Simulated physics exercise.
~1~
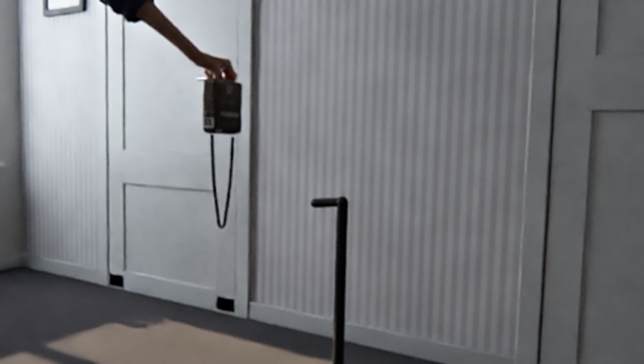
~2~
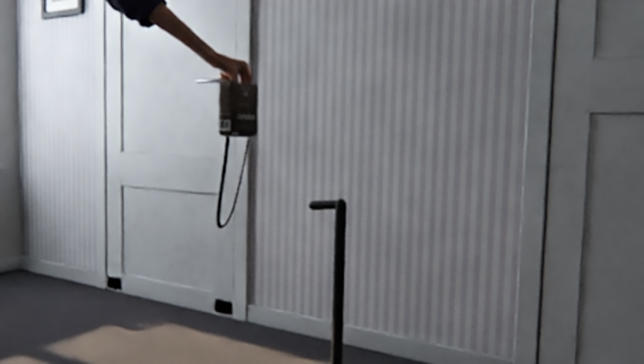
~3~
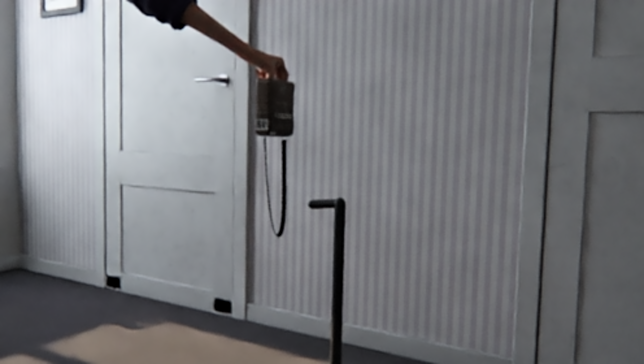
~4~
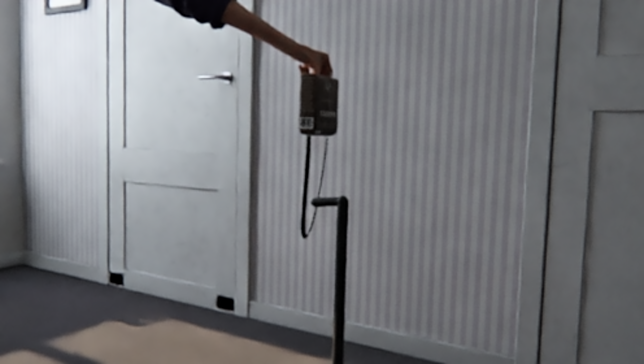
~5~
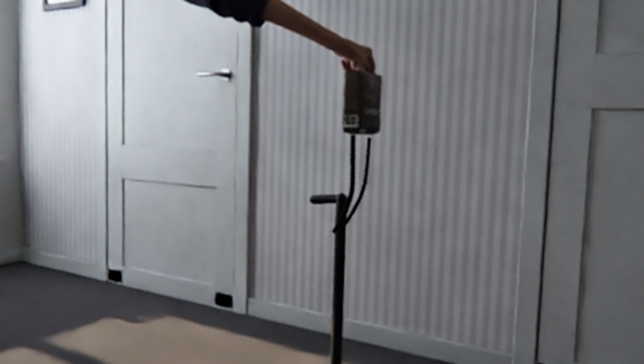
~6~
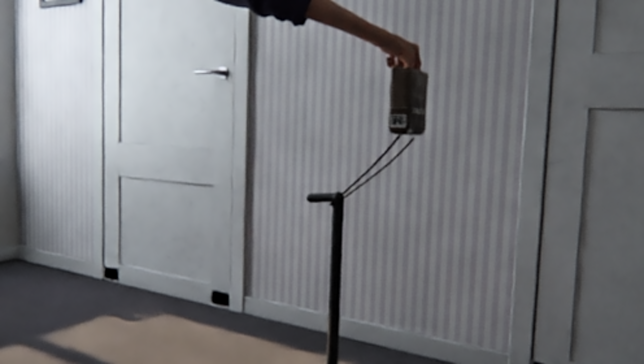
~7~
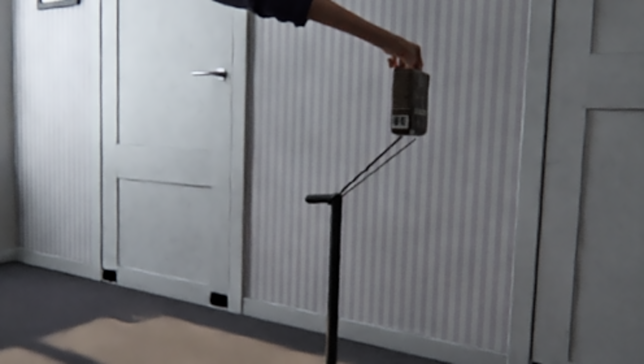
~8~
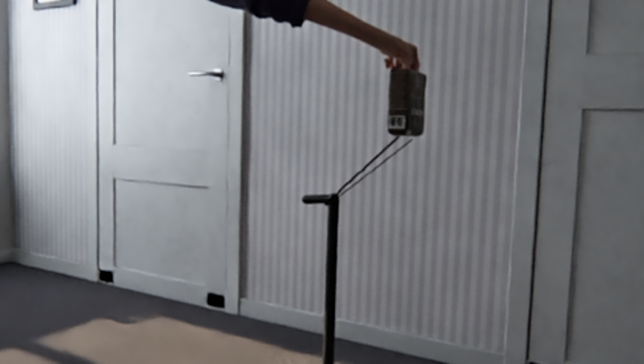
In a dim room with pale doors and striped walls, a hand carried a brown pouch rightward over a short post, its dangling loop catching on the bar at the top and pulling tight, and the hand stopped just past it, still holding the pouch.
